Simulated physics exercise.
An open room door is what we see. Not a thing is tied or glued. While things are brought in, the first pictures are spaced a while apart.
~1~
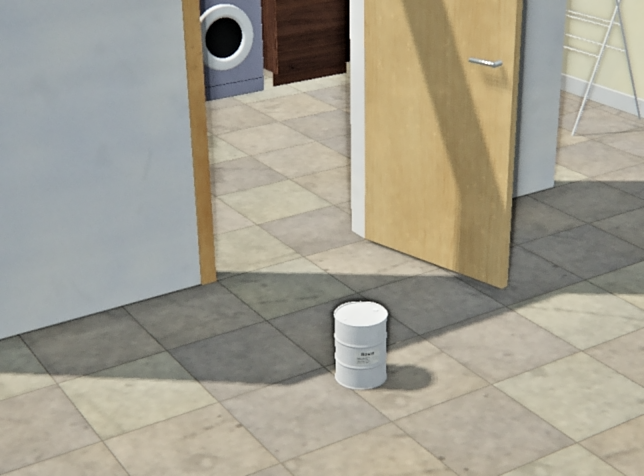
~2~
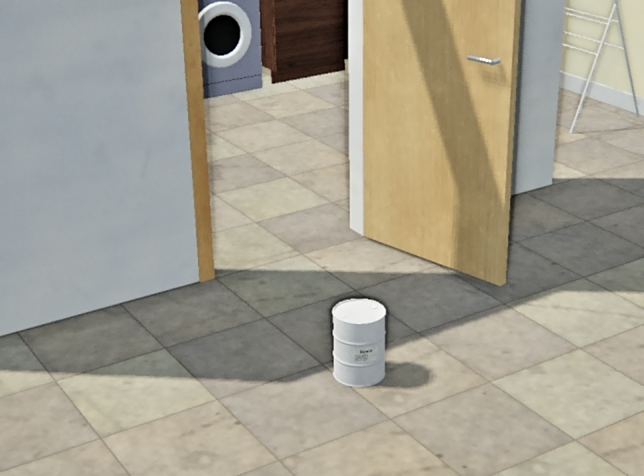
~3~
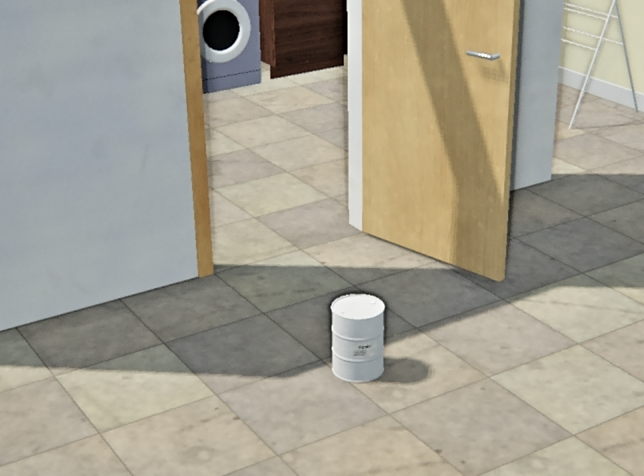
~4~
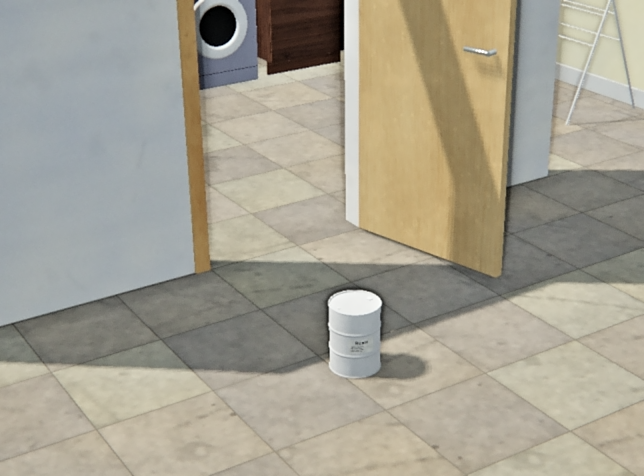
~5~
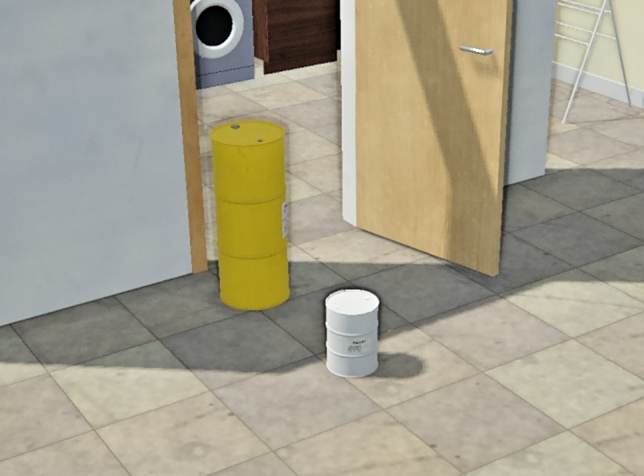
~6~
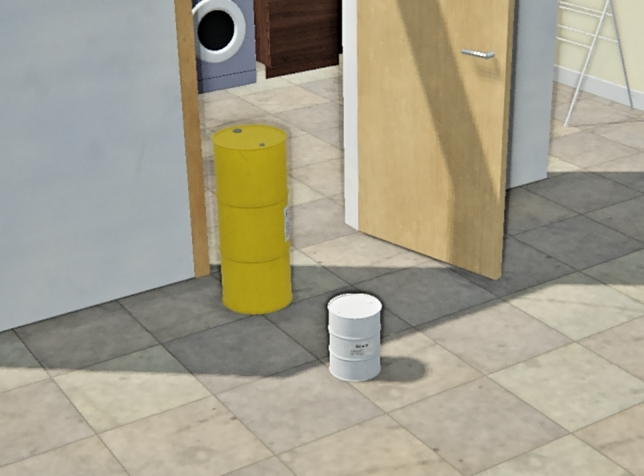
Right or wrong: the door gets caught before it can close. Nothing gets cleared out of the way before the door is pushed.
Right.
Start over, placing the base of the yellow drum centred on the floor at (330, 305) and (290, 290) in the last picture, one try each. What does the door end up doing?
Door, in order of tries: Obstructed, obstructed.
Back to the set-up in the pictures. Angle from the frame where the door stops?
Roughly 35°.
Then, 0.60 s on from there, door at 87°.
Then, 1.00 s on from there, door at 63°.
Then, 1.40 s on from there, door at 35°.
In the end, door at 33°; both unmoved. At the end, from the last picture's camera, yellow drum near (248, 219).
